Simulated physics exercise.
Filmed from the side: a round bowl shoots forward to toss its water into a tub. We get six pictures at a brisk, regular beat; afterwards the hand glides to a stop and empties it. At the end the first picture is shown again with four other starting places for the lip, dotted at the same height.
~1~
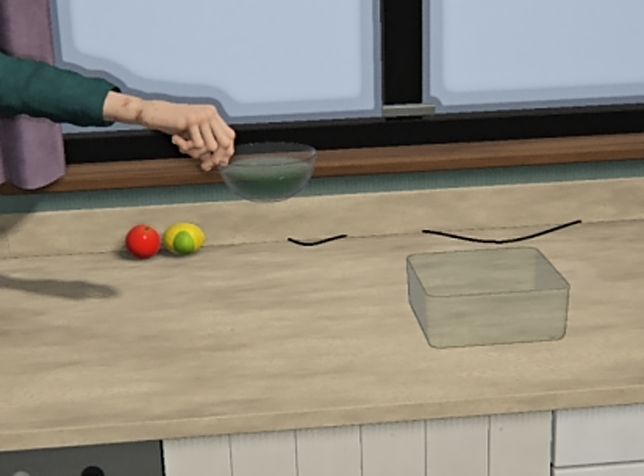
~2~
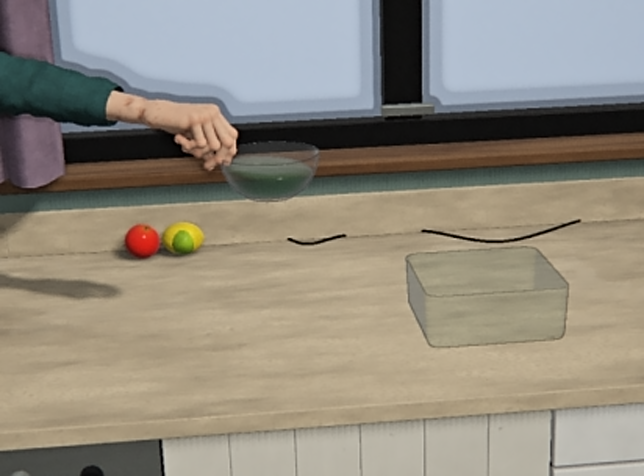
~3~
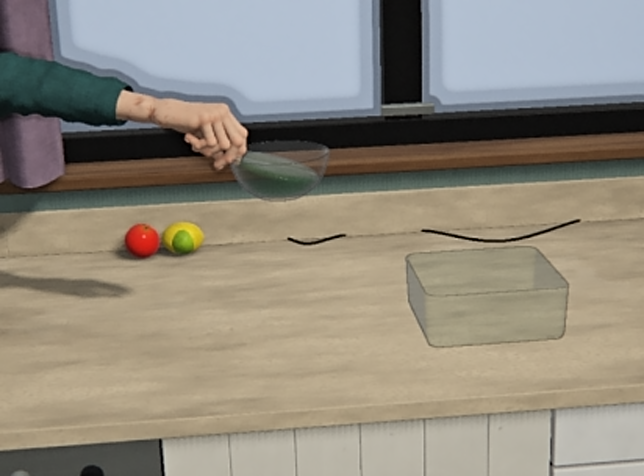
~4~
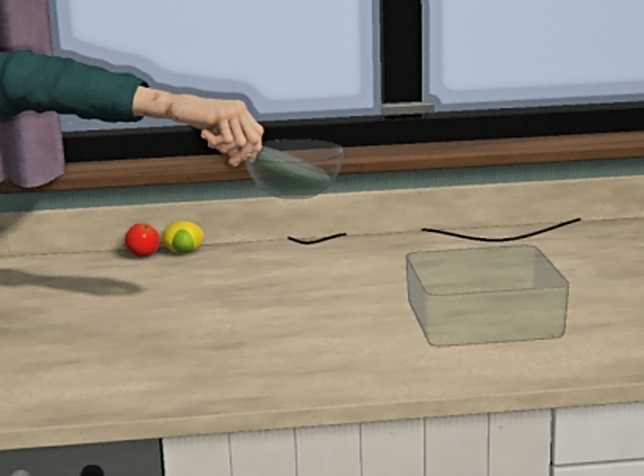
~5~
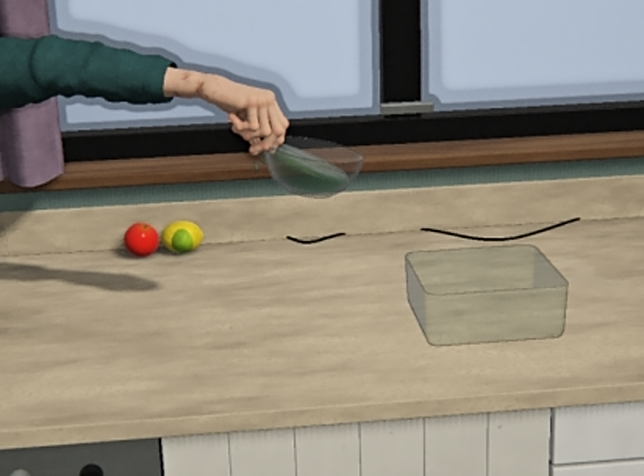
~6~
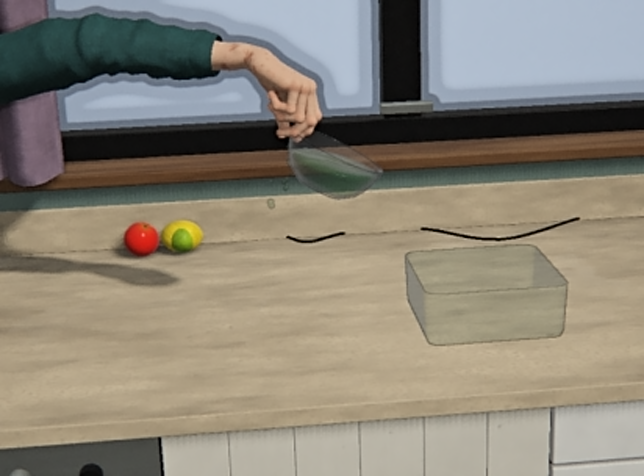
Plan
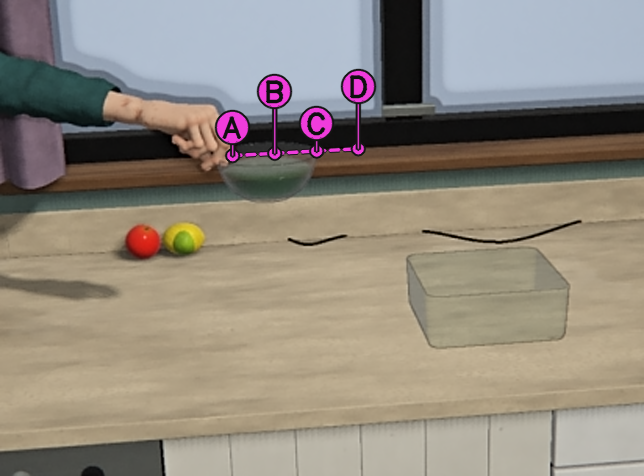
To begin with, a hand in a green sleeve holds a clear round bowl of water level above a counter, left of a see-through tub. The arm carries the bowl rightward, slowly and then faster, and the bowl tilts down to the right as a little water leaves over its left rim.
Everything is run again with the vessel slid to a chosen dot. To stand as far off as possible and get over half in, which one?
The answer is place B.
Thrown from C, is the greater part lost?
No.
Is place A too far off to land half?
Yes, it does.
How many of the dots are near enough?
Three of the four.
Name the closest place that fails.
A it is.
On the marked copy, A at (232, 155); B at (274, 153); C at (316, 151); D at (358, 148).
If A is chosen, about 25 % lands in the tub, 67 % falls short and 7 % goes beside or beyond.
If B is chosen, about 65 % lands in the tub, 19 % falls short and 17 % goes beside or beyond.
If C is chosen, about 69 % lands in the tub, 9 % falls short and 23 % goes beside or beyond.
If D is chosen, about 75 % lands in the tub, 10 % falls short and 16 % goes beside or beyond.
